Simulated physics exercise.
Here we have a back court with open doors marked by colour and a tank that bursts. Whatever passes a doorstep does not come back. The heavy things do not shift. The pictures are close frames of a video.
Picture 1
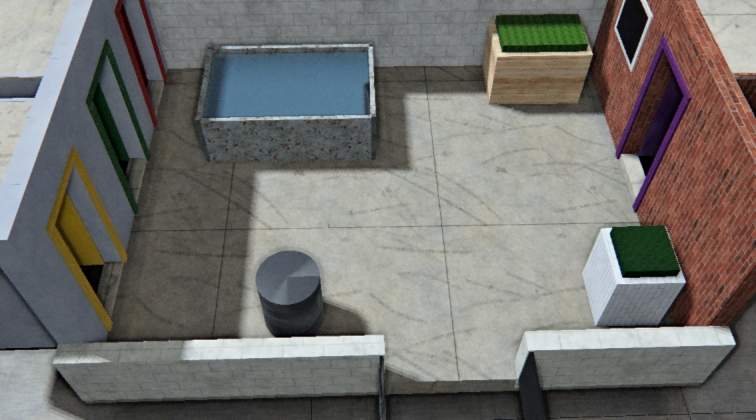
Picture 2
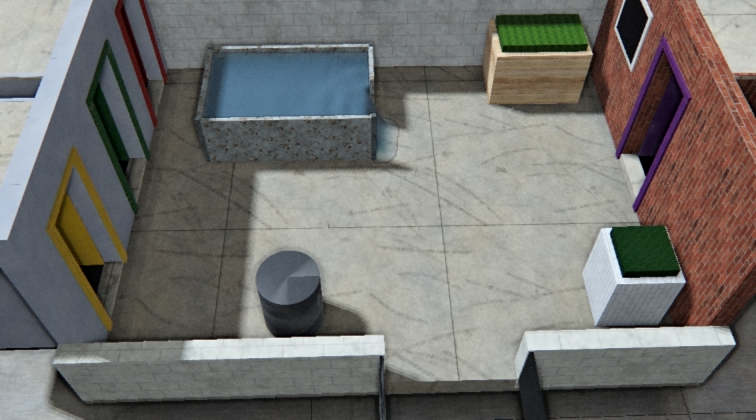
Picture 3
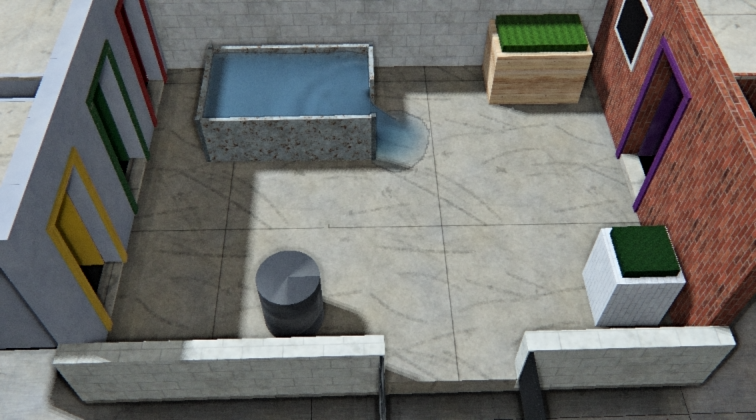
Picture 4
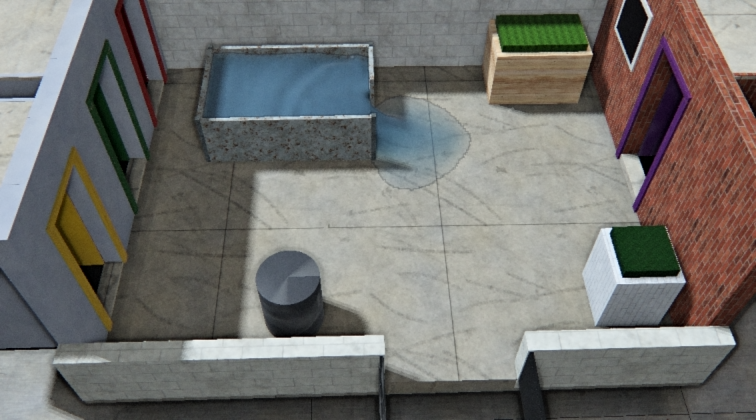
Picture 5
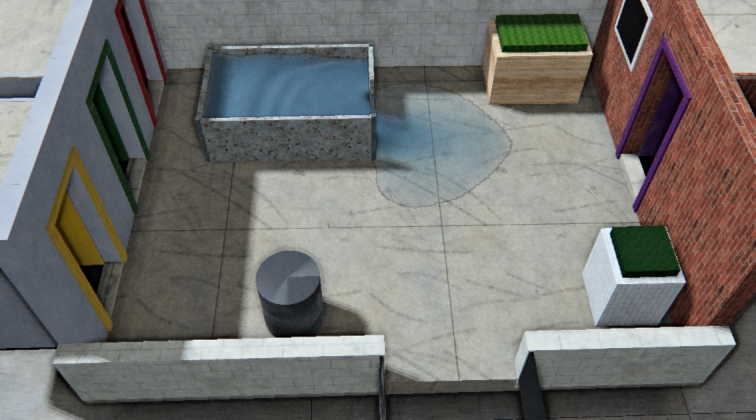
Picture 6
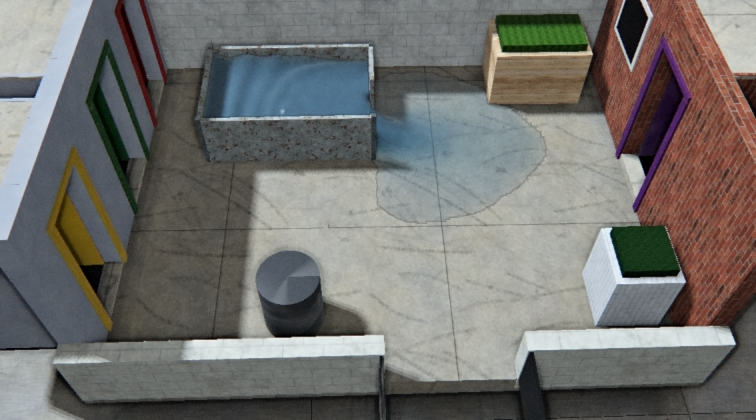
Water poured out through a gap in the right side of the stone tank and spread rightward across the paved courtyard floor, widening into a large, thin puddle below the wooden grass-topped planter.
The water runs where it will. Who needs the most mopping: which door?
The purple door.
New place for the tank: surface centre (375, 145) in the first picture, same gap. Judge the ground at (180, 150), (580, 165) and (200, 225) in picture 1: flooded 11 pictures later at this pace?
One after the other: Not flooded, under water, not flooded.
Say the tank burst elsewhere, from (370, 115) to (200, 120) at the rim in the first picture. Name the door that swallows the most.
The door marked yellow.
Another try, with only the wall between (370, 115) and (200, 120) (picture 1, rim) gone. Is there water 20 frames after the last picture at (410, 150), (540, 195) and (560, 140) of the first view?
As listed: Free of water, free of water, no water.
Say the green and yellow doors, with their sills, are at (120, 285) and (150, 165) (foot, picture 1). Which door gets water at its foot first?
It is the purple-painted one.
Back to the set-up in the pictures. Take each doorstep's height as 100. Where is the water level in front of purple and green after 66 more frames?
Near 100 and 40 in a hundred.
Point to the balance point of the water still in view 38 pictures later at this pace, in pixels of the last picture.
Close to (438, 168).
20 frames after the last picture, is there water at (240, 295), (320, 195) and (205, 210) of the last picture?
One after the other: Dry, not flooded, not flooded.
A moment on, water covers 35 % of the floor; green door not reached, purple door wet at the sill, nothing in, yellow door not reached, red door not reached.
Next, water covers 45 % of the floor; green door not reached, purple door some in, yellow door not reached, red door not reached.
Then, water covers 50 % of the floor; green door not reached, purple door a lot in, yellow door not reached, red door not reached.
Later, water covers 65 % of the floor; green door not reached, purple door a lot in, yellow door not reached, red door wet at the sill, nothing in.
In the end, water covers 95 % of the floor; green door wet at the sill, nothing in, purple door a lot in, yellow door wet at the sill, nothing in, red door wet at the sill, nothing in; the purple door has let in the most.
